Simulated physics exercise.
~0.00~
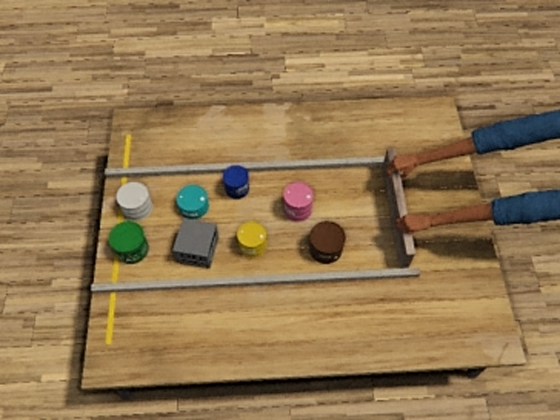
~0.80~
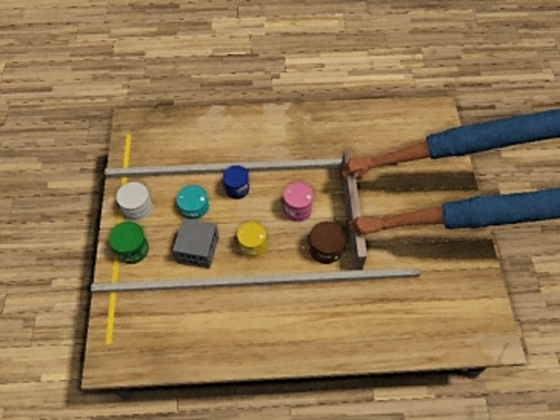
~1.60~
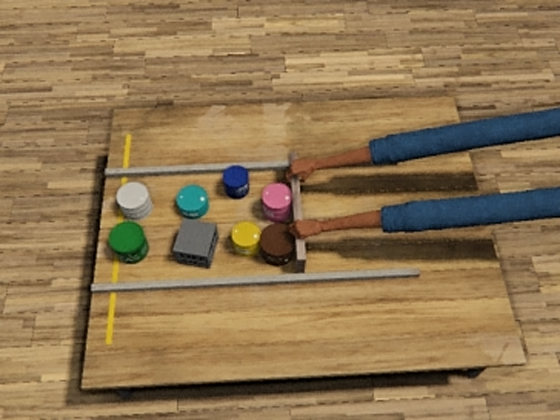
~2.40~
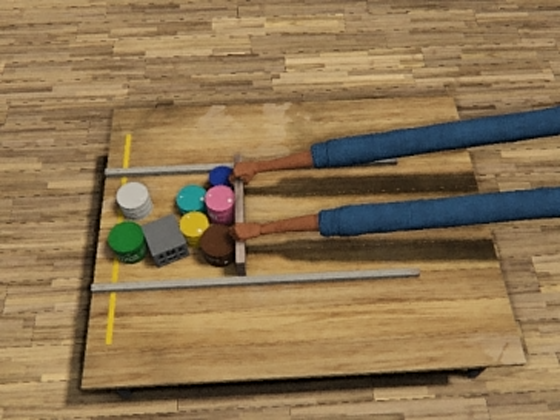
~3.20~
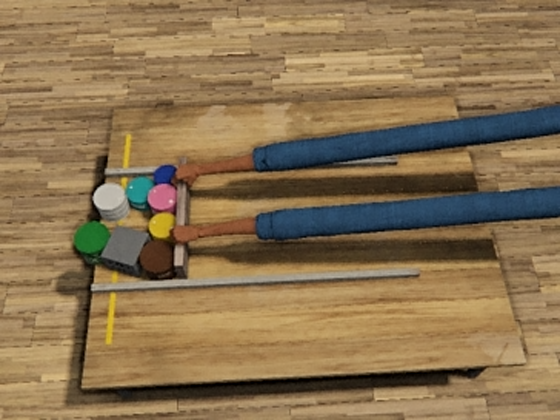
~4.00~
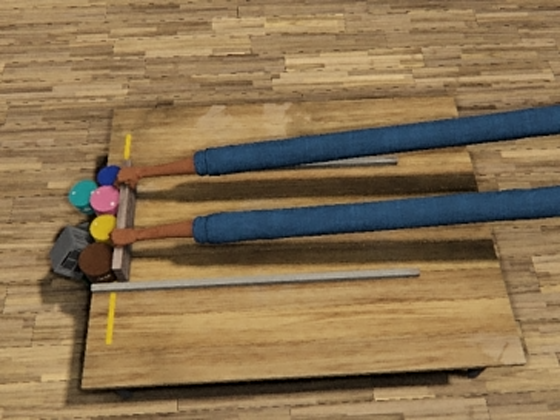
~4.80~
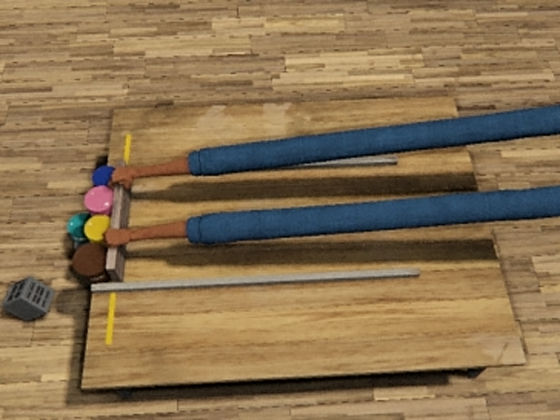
A plank pushed by two hands sweeps the tubs left, sending some off the platform's edge.
